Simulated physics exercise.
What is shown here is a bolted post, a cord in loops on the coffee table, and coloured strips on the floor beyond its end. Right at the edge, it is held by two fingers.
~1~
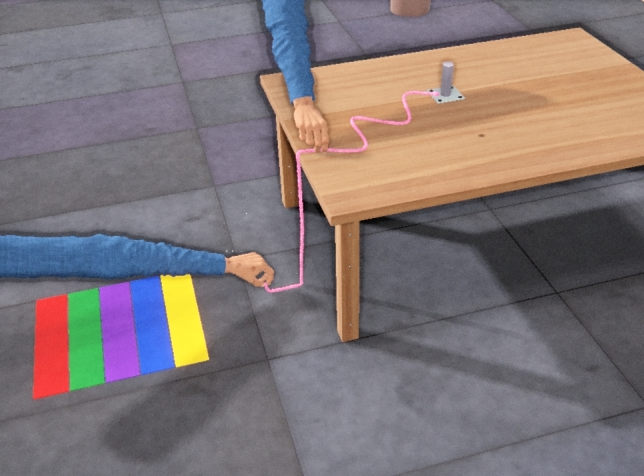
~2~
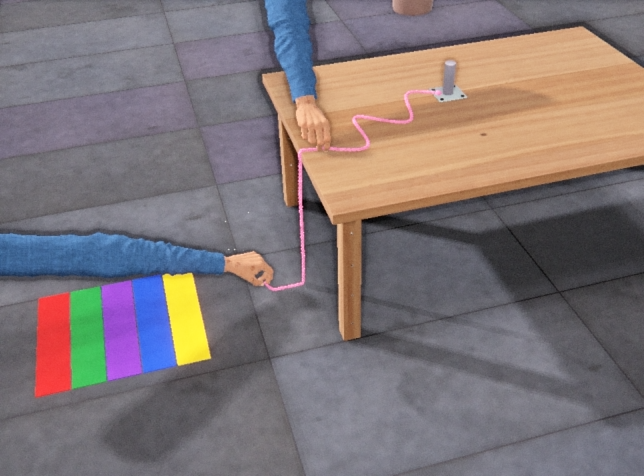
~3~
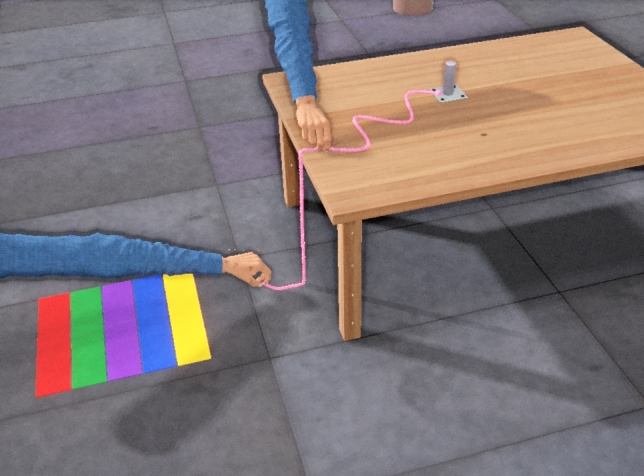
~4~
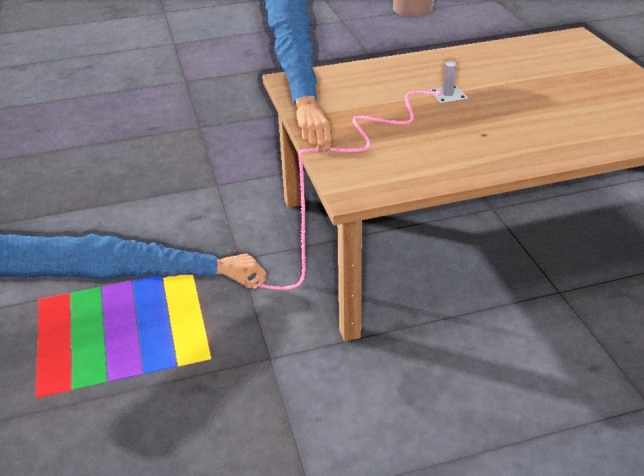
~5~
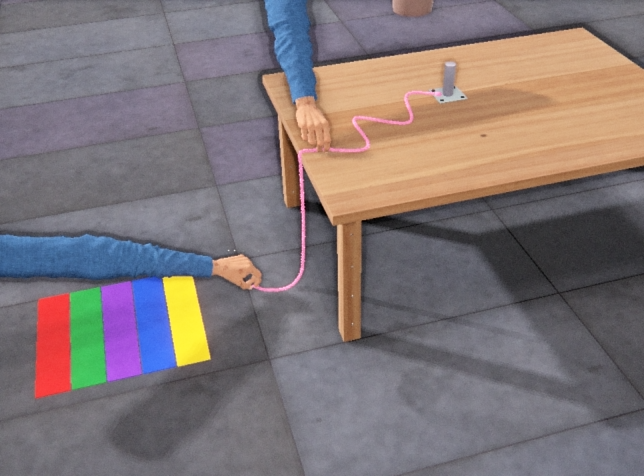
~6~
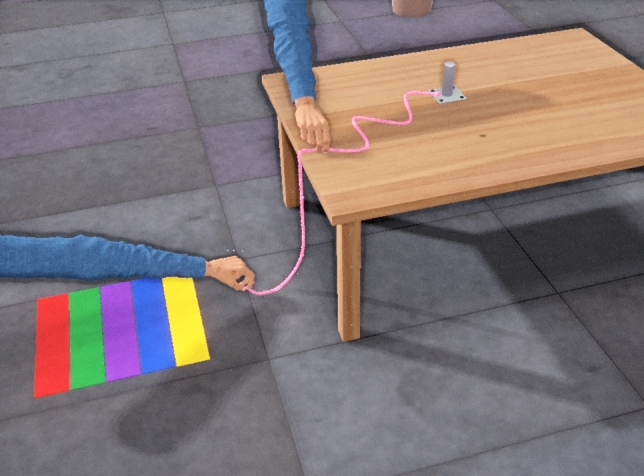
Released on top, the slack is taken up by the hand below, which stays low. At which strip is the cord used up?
At the red one.
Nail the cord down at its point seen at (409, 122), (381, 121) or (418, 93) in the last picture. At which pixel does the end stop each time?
Approximately (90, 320), (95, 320) and (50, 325), respectively.
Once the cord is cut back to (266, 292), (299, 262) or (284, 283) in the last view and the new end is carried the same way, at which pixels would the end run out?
Close to (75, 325) first, close to (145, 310) next, and close to (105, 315) last.
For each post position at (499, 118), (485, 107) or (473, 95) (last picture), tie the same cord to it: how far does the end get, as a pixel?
Per try, approx.: (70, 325); (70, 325); (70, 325).
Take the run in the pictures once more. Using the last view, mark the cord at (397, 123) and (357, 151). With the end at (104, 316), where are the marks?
The first goes to (355, 124), the other to (286, 186).
Early on, end near (104, 316); over purple.
Midway, end near (64, 325); over red.
At the end of the slack, end near (42, 329); over red. The end stops over the red strip.
